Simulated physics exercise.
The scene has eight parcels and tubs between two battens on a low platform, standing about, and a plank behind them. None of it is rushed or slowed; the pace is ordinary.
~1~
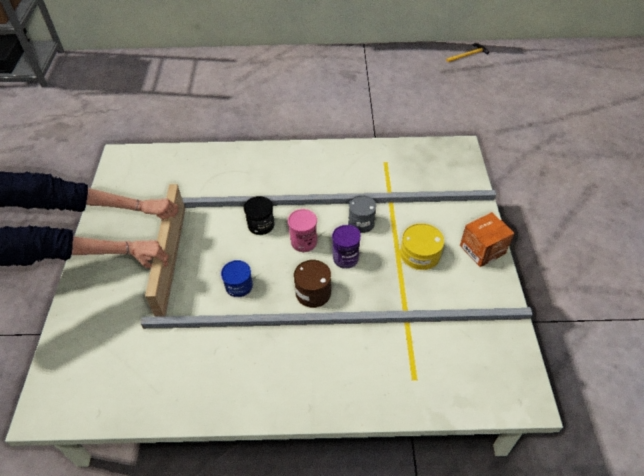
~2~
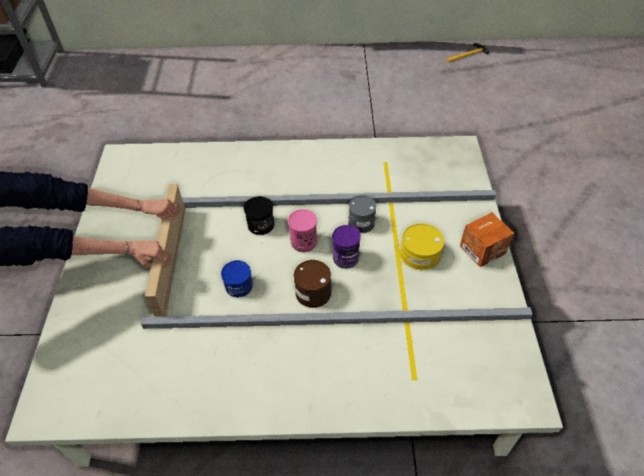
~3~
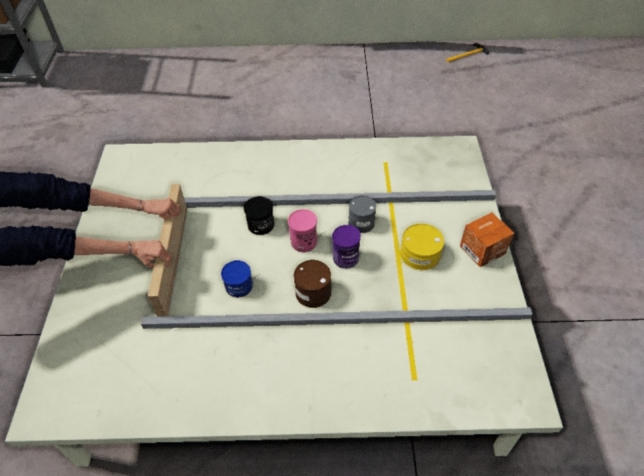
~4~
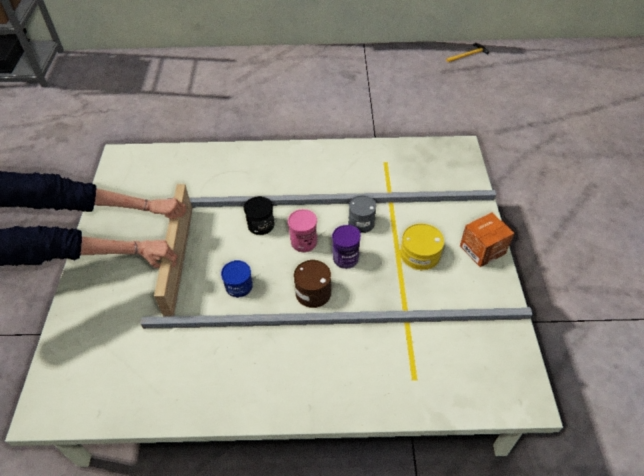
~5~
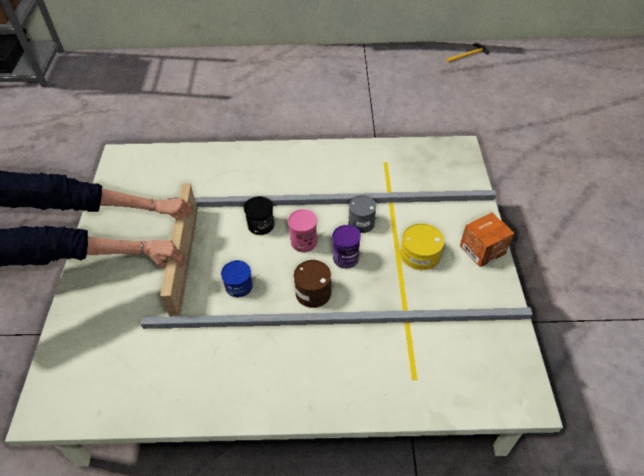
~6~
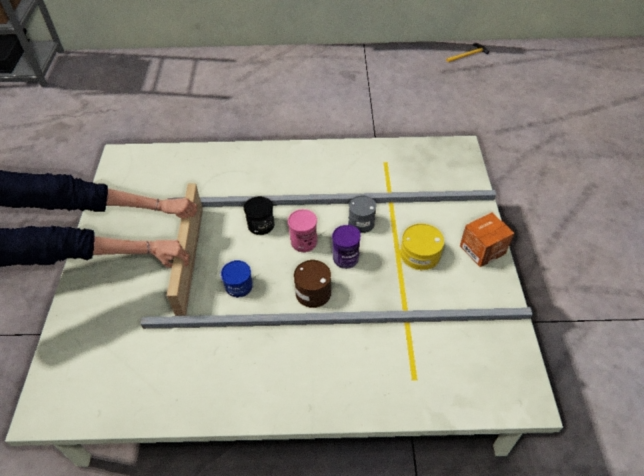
On a concrete floor beside a pale green wall, a low whitish platform is seen from above at a fixed, slanting view. Between two grey battens stand black, pink, grey, blue, brown and purple tubs, with a yellow one and an orange box beyond a yellow line at right. Two dark-sleeved arms at left hold a wooden plank upright, then slide it slightly rightward, touching nothing.
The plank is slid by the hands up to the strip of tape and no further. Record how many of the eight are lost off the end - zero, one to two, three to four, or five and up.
Lost off the end: Zero.
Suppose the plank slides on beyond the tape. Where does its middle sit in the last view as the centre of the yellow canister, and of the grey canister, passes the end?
Middle approx. at (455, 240), then approx. at (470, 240).
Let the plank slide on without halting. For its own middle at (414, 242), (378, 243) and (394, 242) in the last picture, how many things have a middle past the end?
It would be 0, 0 and 0.
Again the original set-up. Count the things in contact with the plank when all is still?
Number in contact with it: 3.
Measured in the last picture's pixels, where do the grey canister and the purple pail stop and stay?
The grey canister ends up near (434, 216), and the purple pail near (423, 245).
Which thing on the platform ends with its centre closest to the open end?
Answer: The orange box.
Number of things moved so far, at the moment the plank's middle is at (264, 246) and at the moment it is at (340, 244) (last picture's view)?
By then 2, and later 6.
Soon after, none off yet; orange box at rest near (486, 240); yellow canister at rest near (422, 247); grey canister at rest near (362, 214).
In the end, the number that fall off is zero.
